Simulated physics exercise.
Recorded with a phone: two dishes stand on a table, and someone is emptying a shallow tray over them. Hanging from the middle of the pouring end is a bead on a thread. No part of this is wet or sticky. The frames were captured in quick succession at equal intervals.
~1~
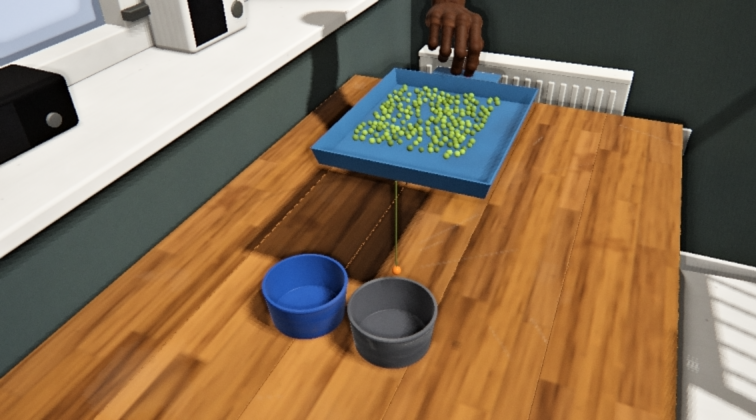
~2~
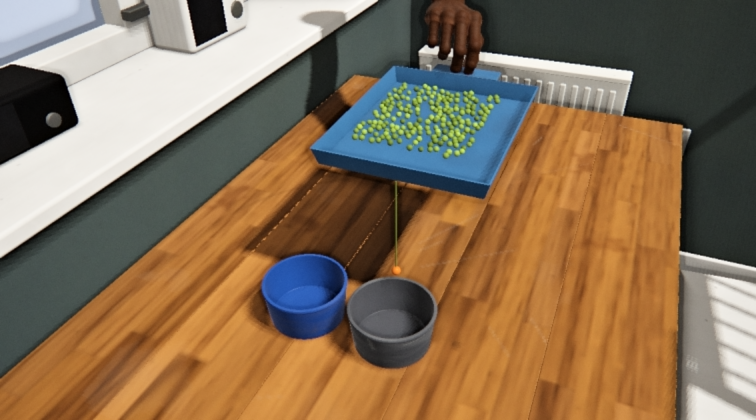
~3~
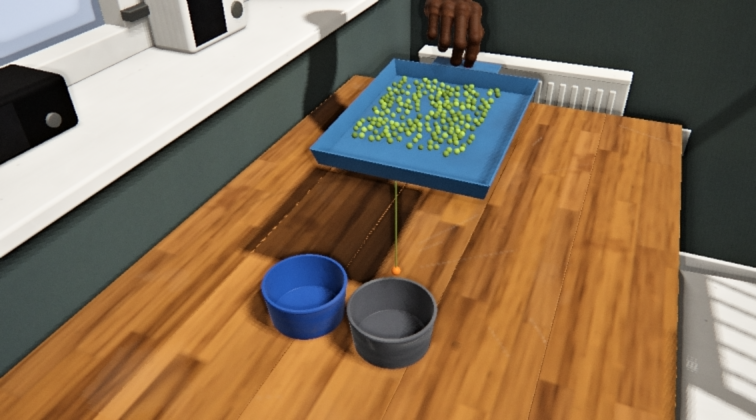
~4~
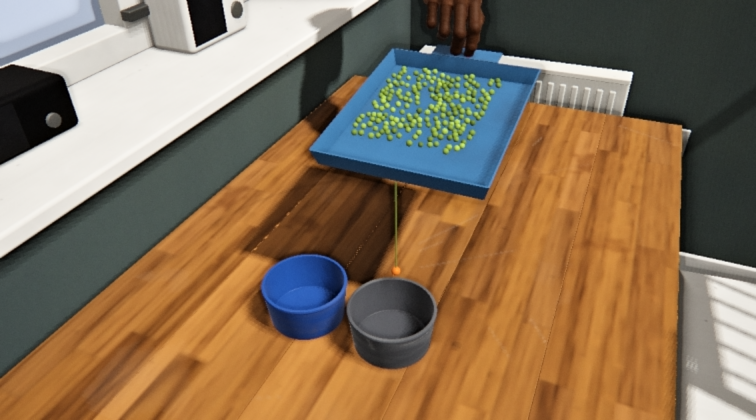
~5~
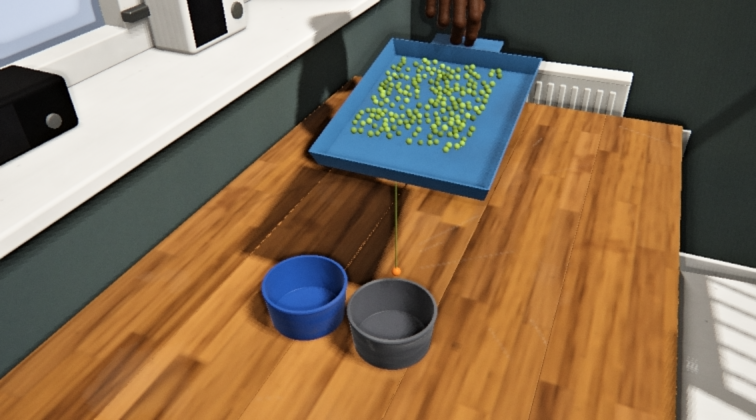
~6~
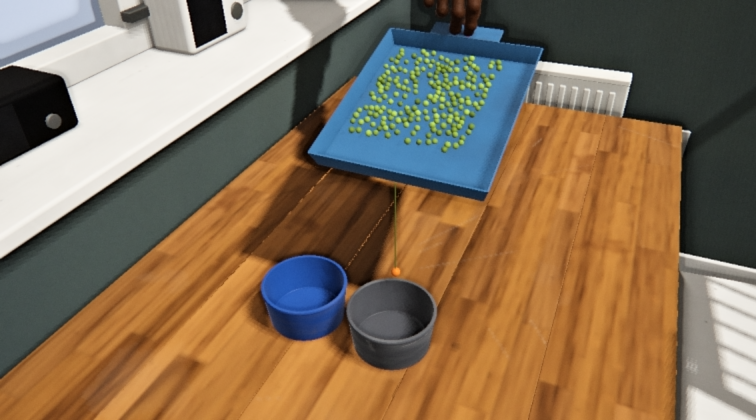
A blue tray of green peas, held at its far end by a dark hand, slowly tilted as that end rose, while the blue and grey dishes on the wooden table stayed still.
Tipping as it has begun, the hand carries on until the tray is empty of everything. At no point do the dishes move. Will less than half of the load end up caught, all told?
Compared with the spill, the catch will be larger.
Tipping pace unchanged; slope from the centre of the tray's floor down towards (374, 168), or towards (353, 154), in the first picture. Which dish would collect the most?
Okay, first try the left-side one, second try the left-side one.
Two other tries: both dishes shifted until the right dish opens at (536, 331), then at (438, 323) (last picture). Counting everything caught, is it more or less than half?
First place: Short of half; second place: Beyond half.
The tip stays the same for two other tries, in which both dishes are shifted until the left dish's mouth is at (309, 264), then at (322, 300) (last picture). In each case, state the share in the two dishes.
First try: Roughly 20 per cent; second try: Roughly 80 per cent.
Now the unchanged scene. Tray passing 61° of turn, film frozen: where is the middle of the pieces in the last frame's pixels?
The centre of the load shows up near (390, 171) in the last view.
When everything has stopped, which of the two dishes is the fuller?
The fuller one is the one on the right.
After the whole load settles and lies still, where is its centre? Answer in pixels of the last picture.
Roughly pixel (384, 342).
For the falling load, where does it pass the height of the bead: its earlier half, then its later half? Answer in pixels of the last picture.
Earlier portion about (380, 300); later portion about (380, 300).
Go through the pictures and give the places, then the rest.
Corners of the pouring end (318, 146) and (486, 181), level; middle of the load (432, 119), dried peas; left dish (286, 321); right dish (375, 350); bead on its thread (396, 271), in the first picture.
Corners of the pouring end (317, 146) and (486, 181), level; middle of the load (431, 118), in the second picture.
Corners of the pouring end (317, 147) and (485, 182), tipped barely, level across its low end; middle of the load (431, 114), in the third picture.
Corners of the pouring end (316, 148) and (485, 183), tipped a little, level across its low end; middle of the load (431, 107), in the fourth picture.
Corners of the pouring end (316, 149) and (485, 185), tipped a little, level across its low end; middle of the load (431, 102), in the fifth picture.
Corners of the pouring end (315, 150) and (484, 187), tipped clearly, level across its low end; middle of the load (430, 97); left dish (285, 323); right dish (375, 352), in the sixth picture.
Just after the last frame, tray tipped steeply; almost all on the tray; just a few outside both; just a few in the air.
A moment on, tray tipped right over; roughly half on the tray; about a tenth in the right dish; just a few in the left dish; just a few outside both; roughly a third in the air.
Further on, tray tipped past a quarter turn; roughly half in the right dish; about a tenth in the left dish; roughly a third outside both.
When it is over, tray tipped past a quarter turn; roughly half in the right dish; about a tenth in the left dish; roughly a third outside both.
